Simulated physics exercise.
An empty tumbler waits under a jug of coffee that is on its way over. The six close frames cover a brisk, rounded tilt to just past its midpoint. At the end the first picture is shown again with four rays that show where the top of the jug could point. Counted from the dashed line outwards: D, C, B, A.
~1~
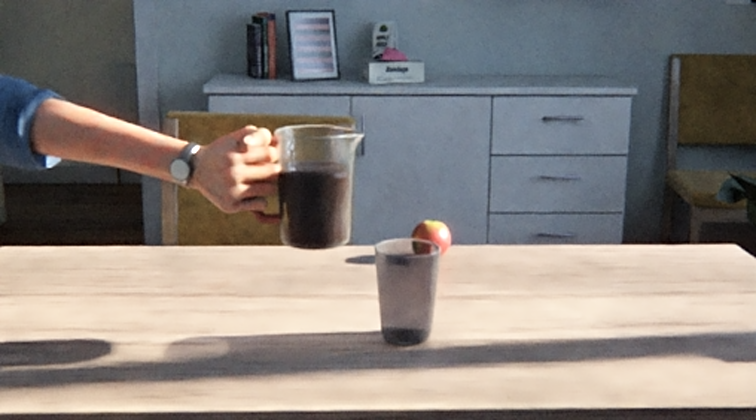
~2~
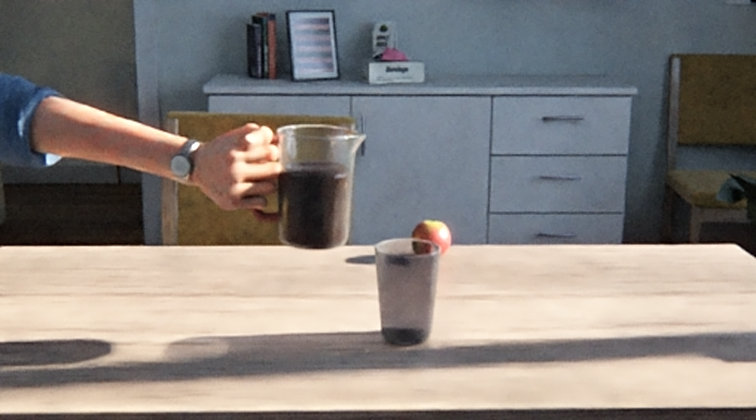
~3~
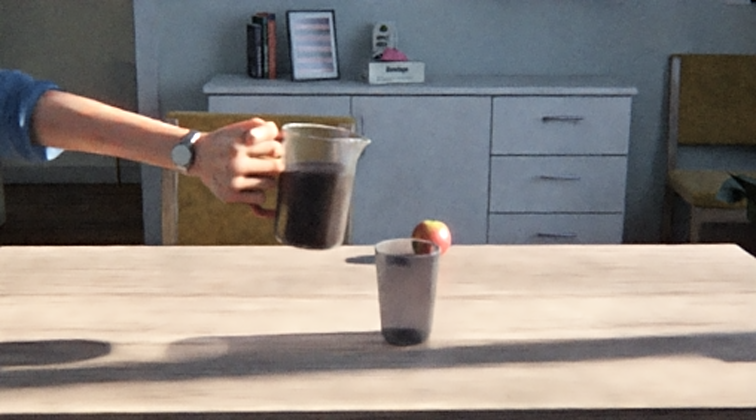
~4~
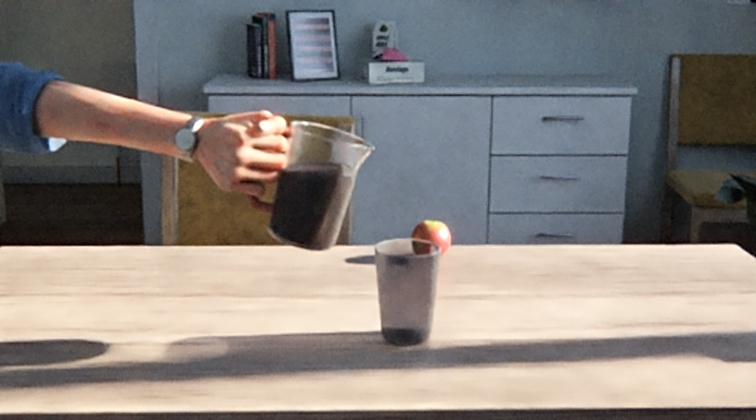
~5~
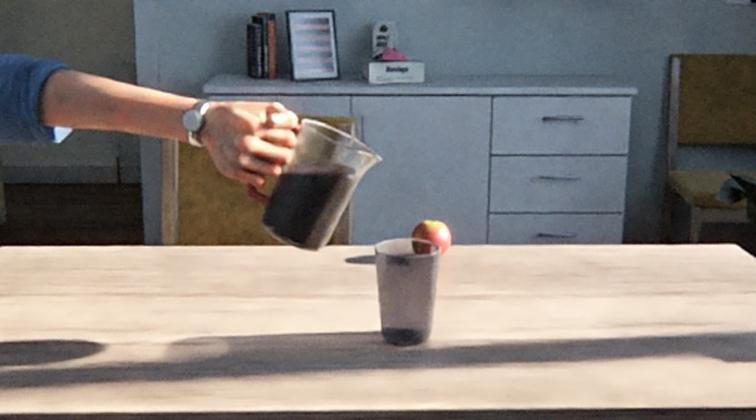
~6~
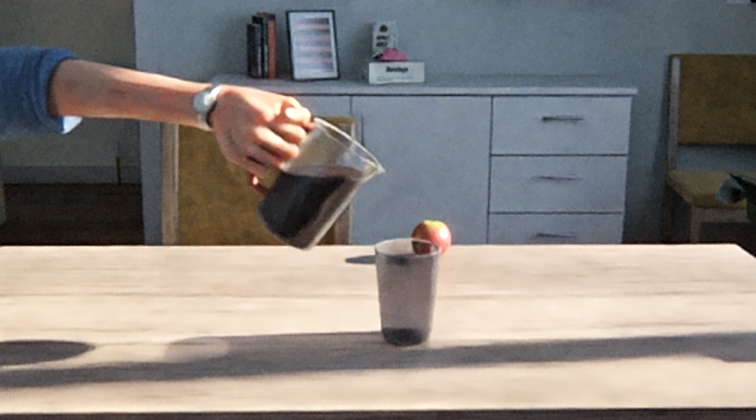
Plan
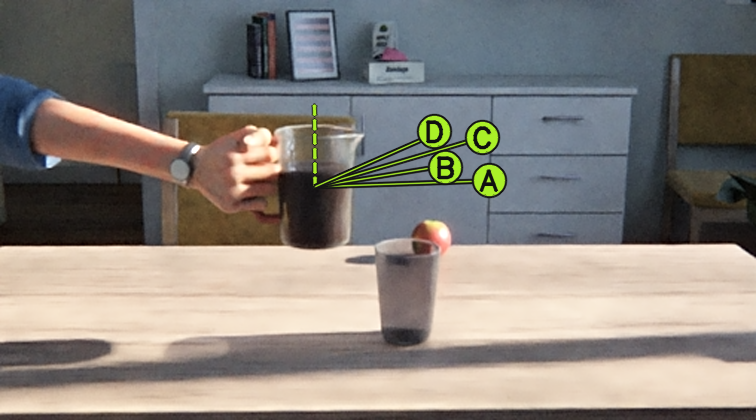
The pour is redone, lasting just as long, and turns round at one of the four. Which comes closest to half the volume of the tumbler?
Best: C.
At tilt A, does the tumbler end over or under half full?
Over.
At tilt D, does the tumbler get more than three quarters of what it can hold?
No, less.
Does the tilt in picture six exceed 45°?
No, it does not.
On the marked copy, A at (472, 181); B at (427, 168); C at (466, 141); D at (419, 140).
With A, the tumbler ends with about 81 % of what it can hold; 5 % of the coffee is spilt.
With B, the tumbler ends with about 67 % of what it can hold.
With C, the tumbler ends with about 49 % of what it can hold.
With D, the tumbler ends with about 32 % of what it can hold.
